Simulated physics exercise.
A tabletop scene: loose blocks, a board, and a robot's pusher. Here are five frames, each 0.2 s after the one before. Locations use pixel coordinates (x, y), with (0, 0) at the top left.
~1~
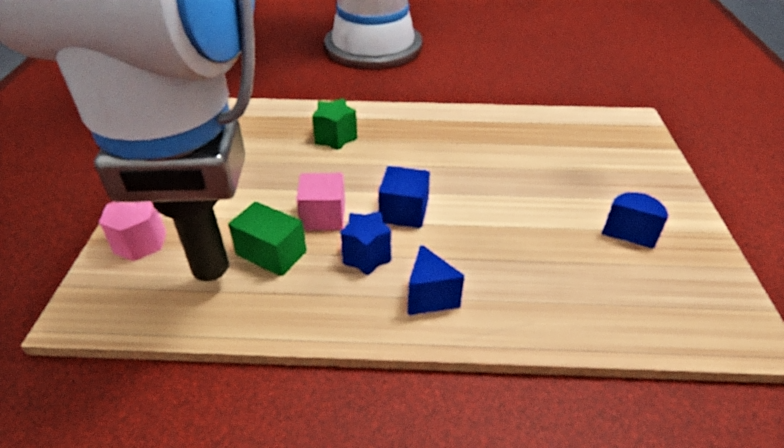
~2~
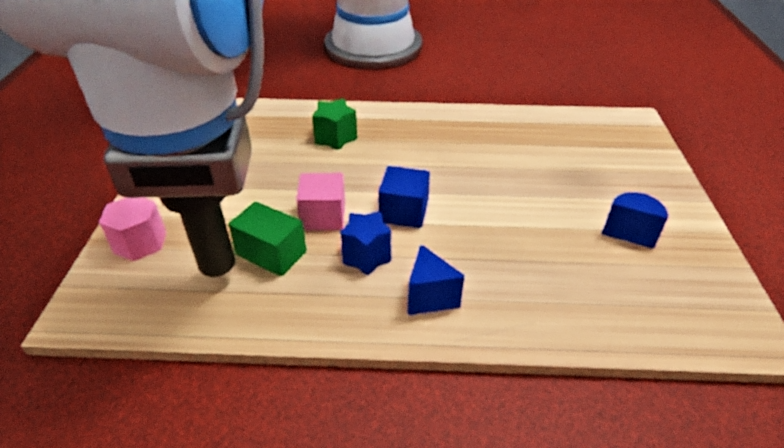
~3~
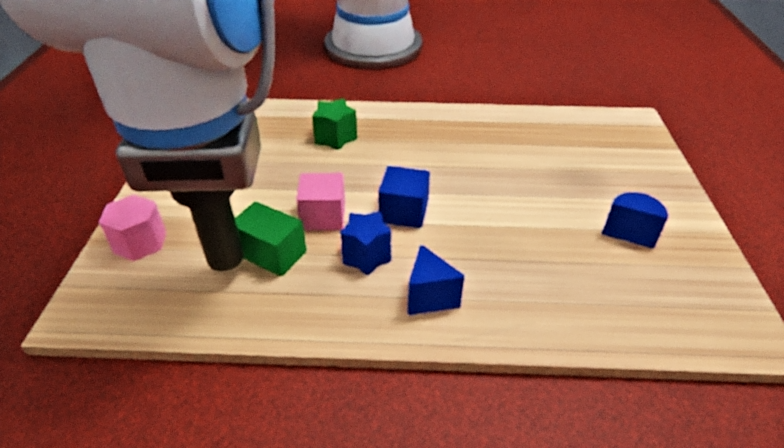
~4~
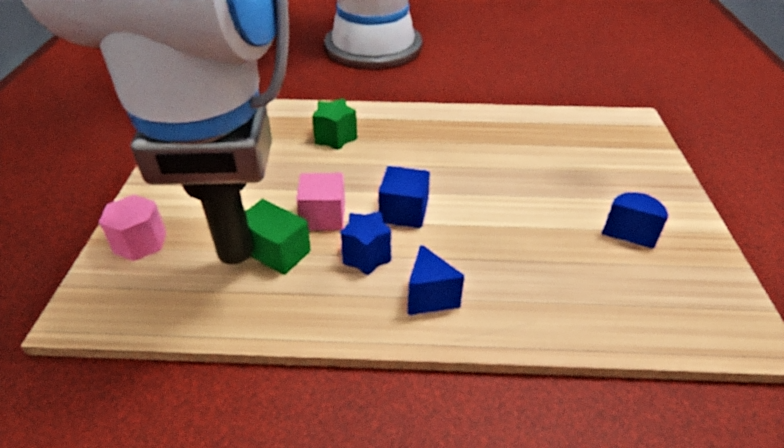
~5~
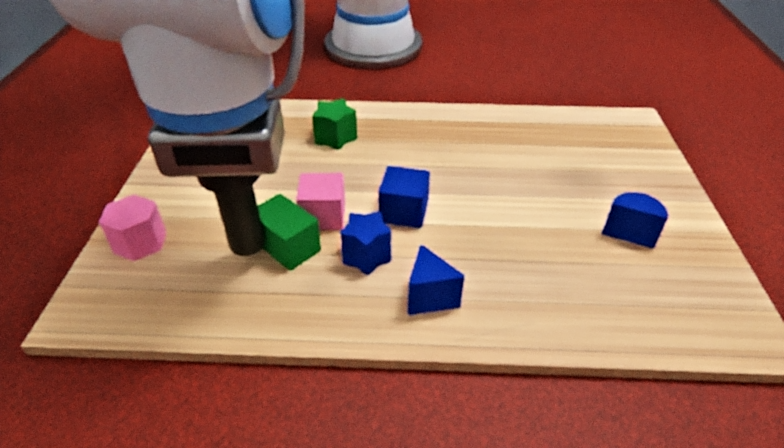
On a wooden board, a robot's pusher moves right and nudges the green block slightly rightward.
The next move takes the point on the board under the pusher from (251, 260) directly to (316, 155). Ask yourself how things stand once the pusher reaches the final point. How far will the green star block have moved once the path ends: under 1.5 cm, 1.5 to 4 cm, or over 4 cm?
The green star block moves under 1.5 cm.
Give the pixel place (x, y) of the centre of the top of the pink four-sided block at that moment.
At (358, 175).
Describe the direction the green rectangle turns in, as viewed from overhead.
From the top: Clockwise.
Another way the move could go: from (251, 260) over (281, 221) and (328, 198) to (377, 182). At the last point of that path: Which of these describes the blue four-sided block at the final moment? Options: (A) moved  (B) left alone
My pick is A.
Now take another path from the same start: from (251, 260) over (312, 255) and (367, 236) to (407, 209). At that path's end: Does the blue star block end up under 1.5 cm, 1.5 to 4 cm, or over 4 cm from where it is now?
It shifts 1.5 to 4 cm.
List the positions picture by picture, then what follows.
In the first picture, tip of the pusher at (211, 270), middles of tops, green rectangle at (265, 222), pink four-sided block at (320, 186), green star block at (333, 109).
In the second picture, pusher at (217, 265), nothing pushed.
In the third picture, pusher at (226, 260), nothing pushed.
In the fourth picture, pusher at (236, 253), green rectangle at (270, 220).
In the fifth picture, pusher at (248, 246), green rectangle at (282, 215), pink four-sided block at (320, 186), green star block at (333, 109).
What follows on the original path. One third of the way, pusher at (274, 205); green rectangle at (307, 194), turned 50° clockwise; pink four-sided block at (353, 175).
Two thirds of the way, pusher at (296, 171); green rectangle at (309, 192), turned 60° clockwise; pink four-sided block at (358, 175).
At the end, pusher at (315, 141); green rectangle at (309, 192), turned 60° clockwise; pink four-sided block at (358, 175); green star block unmoved.
